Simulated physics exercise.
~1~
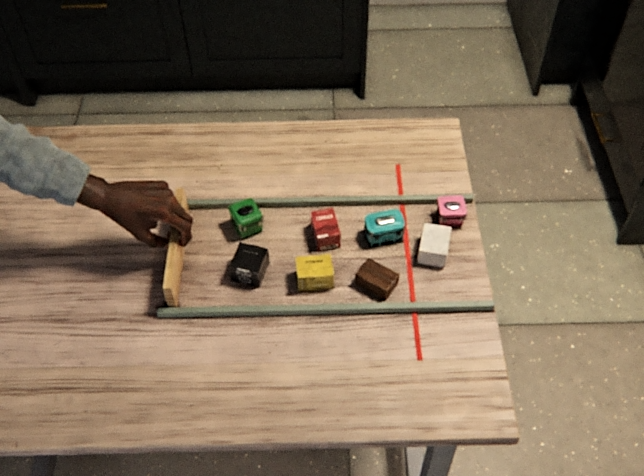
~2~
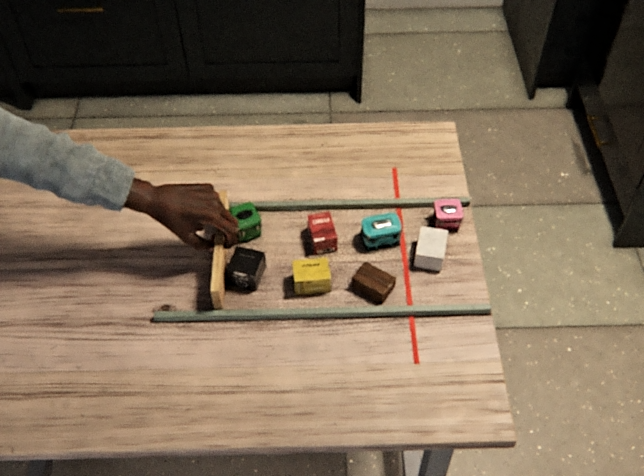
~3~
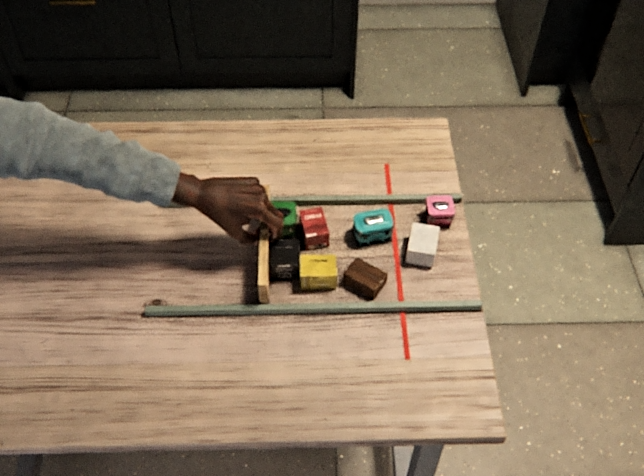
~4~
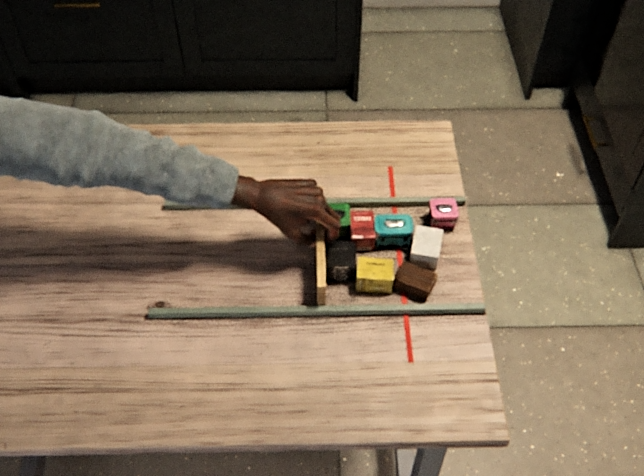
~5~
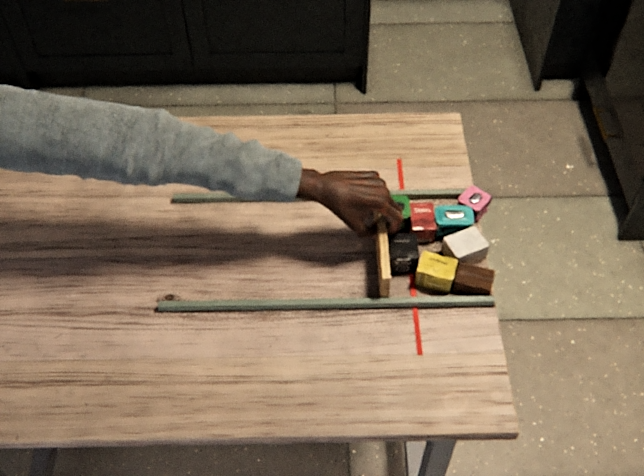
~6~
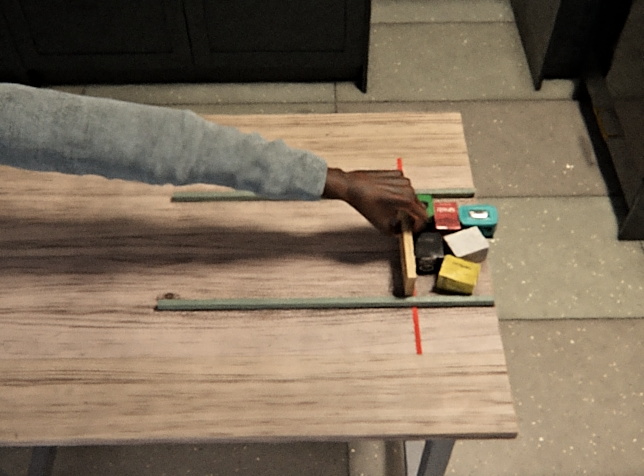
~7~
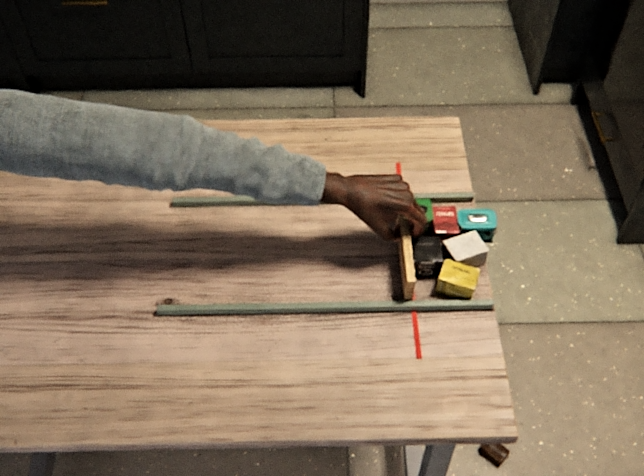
A hand in a grey-blue sleeve holds an upright wooden board at the left of a scatter of small boxes and cases on a pale wooden table, seen from above by a slightly swaying camera. Green and black pieces sit nearest the board, then red and yellow, turquoise and brown, with white and pink near the right edge, past a red strip. The hand pushes the board rightward between two green rails, gathering the pieces into a cluster. Pink and brown reach the edge and leave the tabletop as the board halts at the strip. The brown box ends on the floor, while the others remain bunched on the table.
